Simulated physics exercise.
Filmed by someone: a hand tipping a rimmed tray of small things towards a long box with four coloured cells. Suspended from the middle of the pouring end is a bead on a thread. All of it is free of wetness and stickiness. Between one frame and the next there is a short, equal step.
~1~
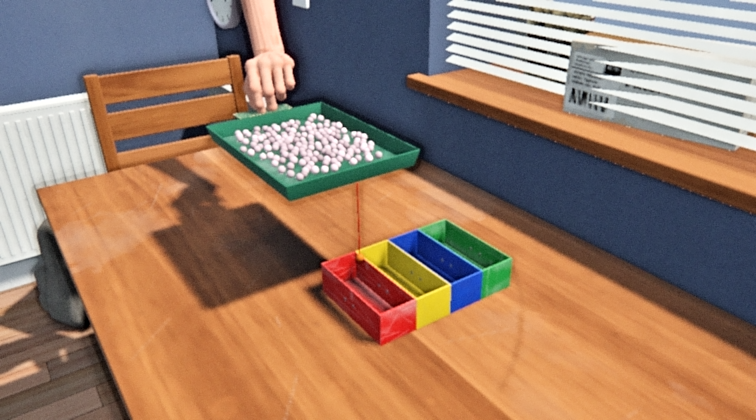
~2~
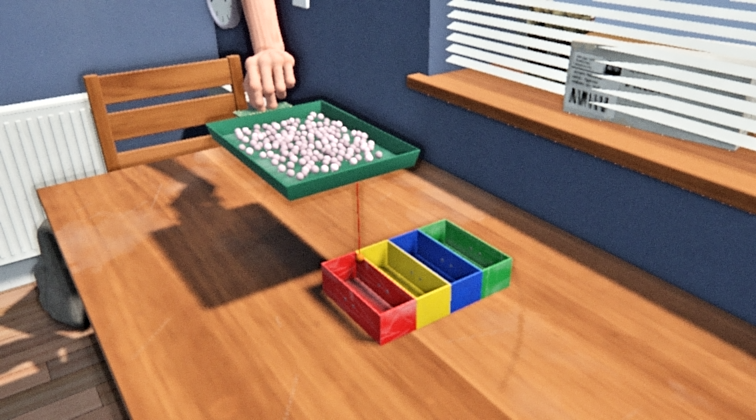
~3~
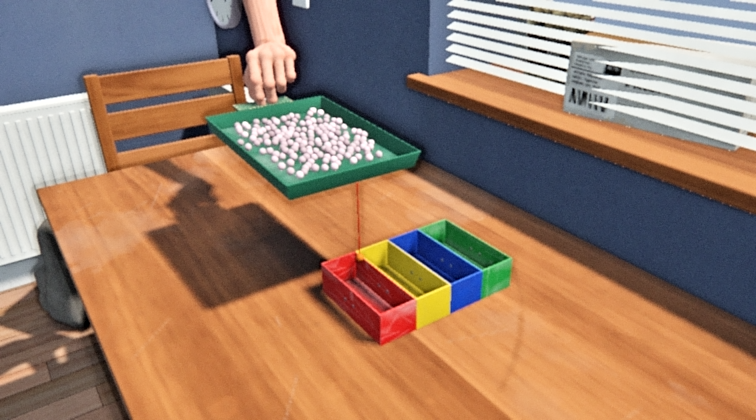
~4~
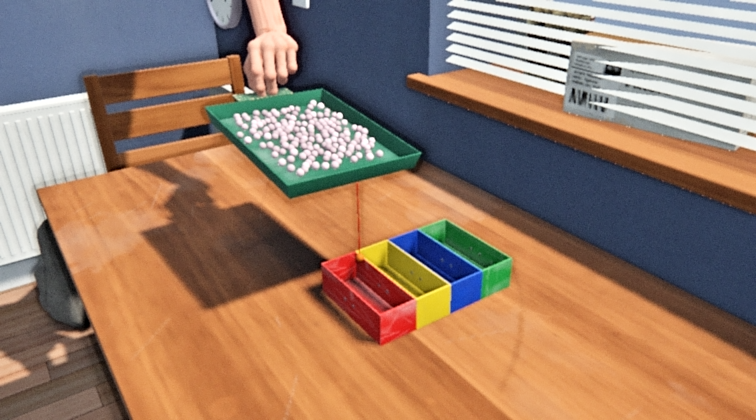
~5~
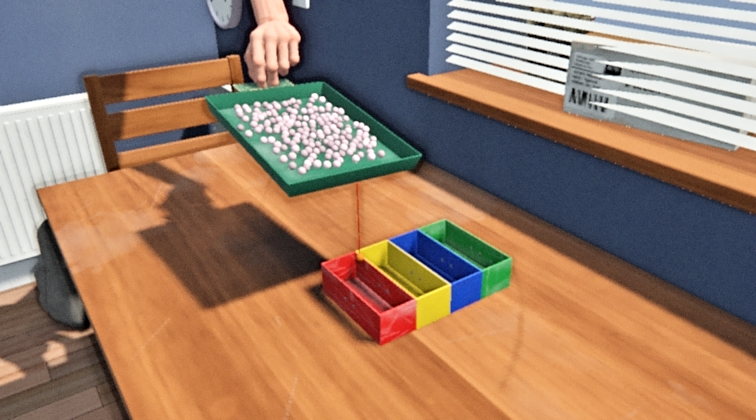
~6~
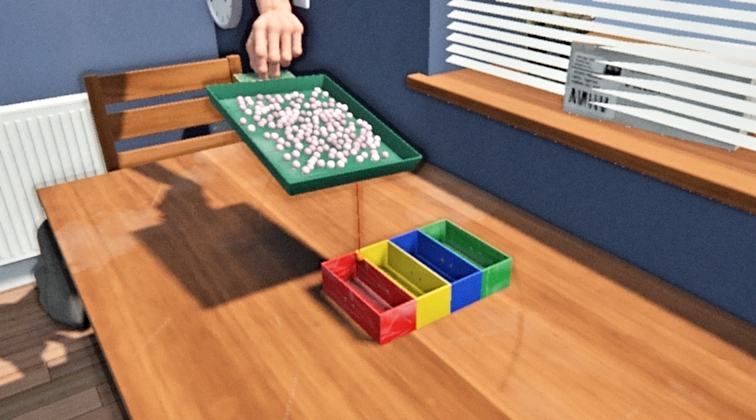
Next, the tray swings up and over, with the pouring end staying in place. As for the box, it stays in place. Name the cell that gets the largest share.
Blue.
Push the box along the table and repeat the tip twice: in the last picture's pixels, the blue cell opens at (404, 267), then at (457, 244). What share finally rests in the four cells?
In turn 100 and 100 in a hundred.
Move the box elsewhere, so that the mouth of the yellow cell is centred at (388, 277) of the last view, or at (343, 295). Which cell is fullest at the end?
In the first try it is blue, in the second it is green.
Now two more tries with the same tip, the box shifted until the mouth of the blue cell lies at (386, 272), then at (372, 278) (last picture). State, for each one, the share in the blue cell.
Respectively 10 percent and 0 percent.
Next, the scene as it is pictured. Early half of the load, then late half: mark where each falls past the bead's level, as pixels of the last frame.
Early half (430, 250), late half (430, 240).
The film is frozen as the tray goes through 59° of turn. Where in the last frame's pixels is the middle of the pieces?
Look around (384, 158) in the last picture.
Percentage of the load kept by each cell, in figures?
Approximate shares in per cent - red cell 0, yellow cell 20, blue cell 70, green cell 0.
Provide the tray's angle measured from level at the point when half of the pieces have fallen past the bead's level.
90° or so.
Soon, tray tipped steeply; nearly all on the tray; a stray few in the blue cell; a stray few in the yellow cell; a stray few falling or outside the box.
A while on, tray tipped past a quarter turn; a stray few on the tray; about two thirds in the blue cell; about a quarter in the yellow cell; a stray few in the green cell; a stray few in the red cell; a small part falling or outside the box.
Towards the end, tray tipped past a quarter turn; about two thirds in the blue cell; about a quarter in the yellow cell; a stray few in the green cell; a stray few in the red cell; a stray few falling or outside the box.
Finally, tray tipped past a quarter turn; about two thirds in the blue cell; about a quarter in the yellow cell; a stray few in the green cell; a stray few in the red cell; a stray few outside the box.
